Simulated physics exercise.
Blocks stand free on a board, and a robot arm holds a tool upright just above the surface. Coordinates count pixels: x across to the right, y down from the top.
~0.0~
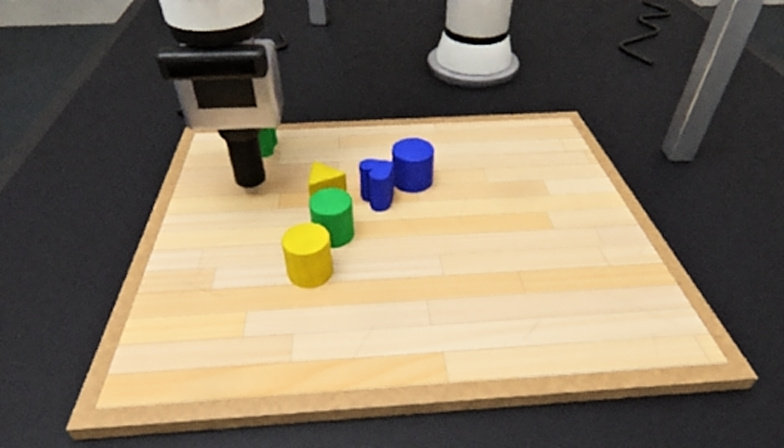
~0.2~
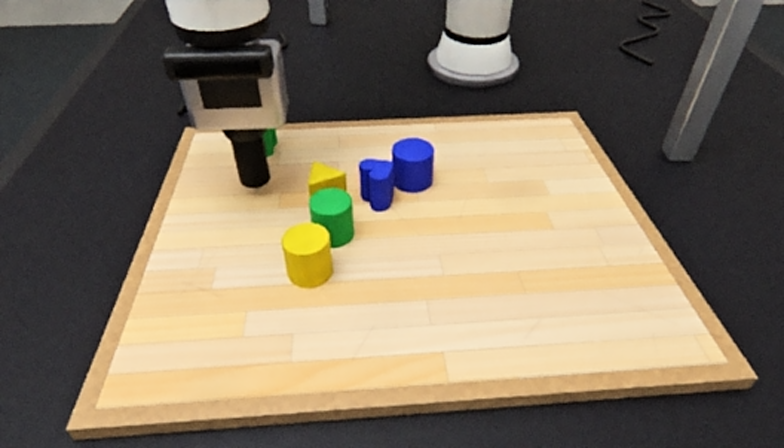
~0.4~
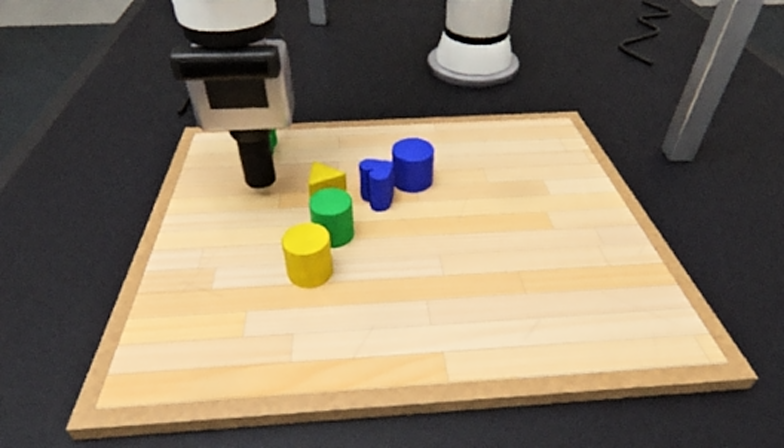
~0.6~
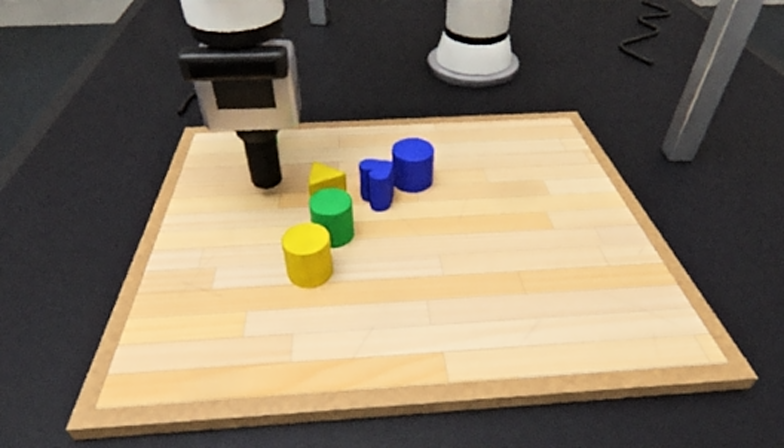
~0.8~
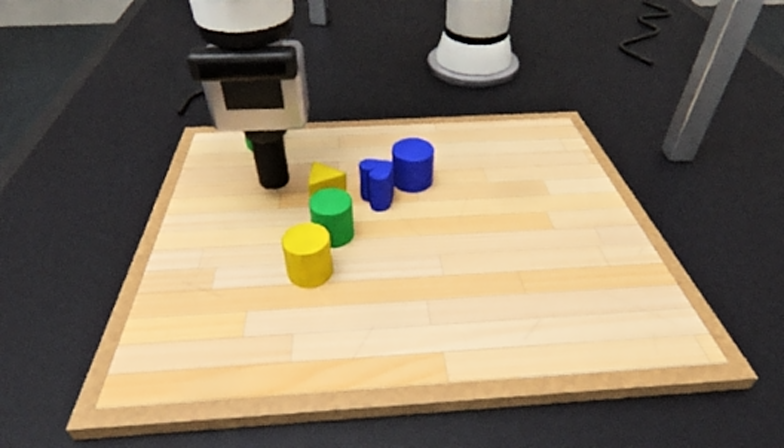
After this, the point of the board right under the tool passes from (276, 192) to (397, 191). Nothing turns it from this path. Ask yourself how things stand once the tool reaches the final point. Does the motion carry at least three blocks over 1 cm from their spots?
Short answer: Yes.
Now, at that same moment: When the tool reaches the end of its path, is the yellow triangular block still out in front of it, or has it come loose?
Slid away.
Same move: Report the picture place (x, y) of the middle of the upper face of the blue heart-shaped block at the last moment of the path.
In the picture, it is at (413, 175).
One third of the way, tool at (317, 181); yellow triangular block at (330, 174), turned 30° clockwise.
Two thirds of the way, tool at (356, 180); yellow triangular block at (347, 176), turned 85° clockwise; blue heart-shaped block at (387, 168).
At the end, tool at (397, 180); yellow triangular block at (347, 176), turned 85° clockwise; green circle in place; blue heart-shaped block at (413, 175), turned 75° clockwise; blue circle at (426, 146).
